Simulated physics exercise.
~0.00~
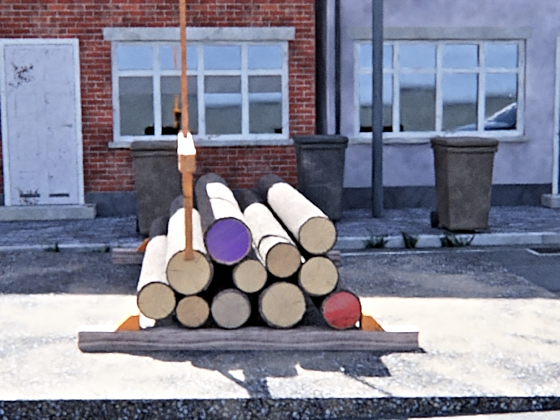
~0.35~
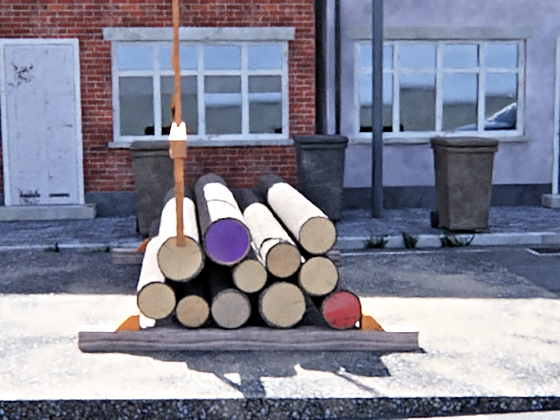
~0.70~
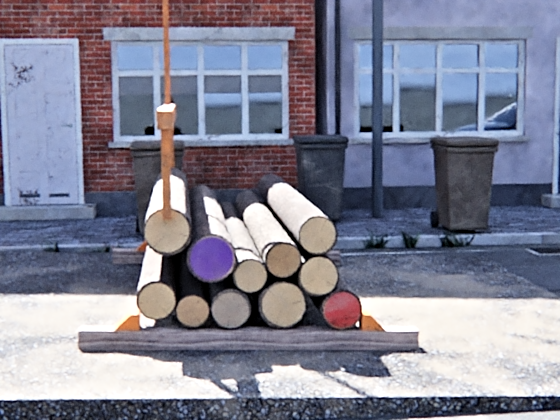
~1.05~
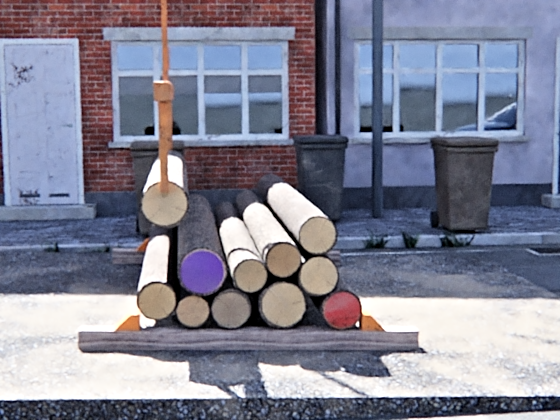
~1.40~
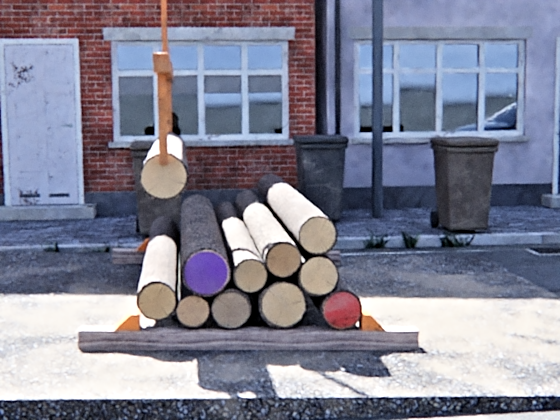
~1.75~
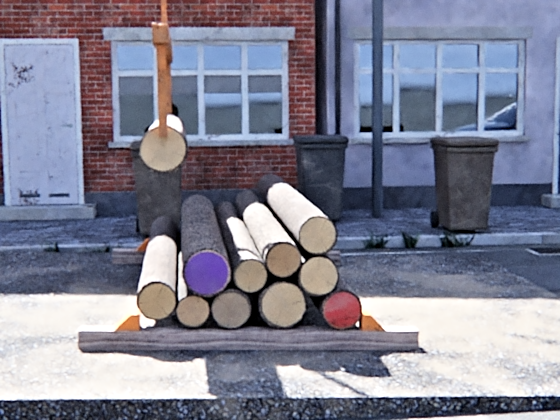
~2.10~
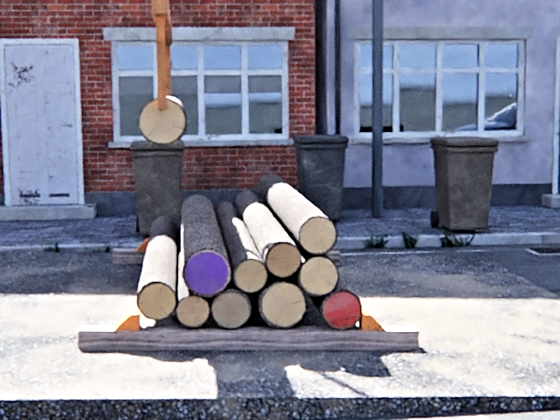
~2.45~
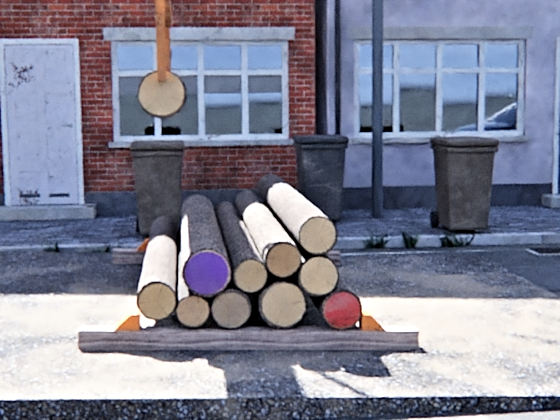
An orange beam lifts one pole off the stack, and the purple pole settles lower left.
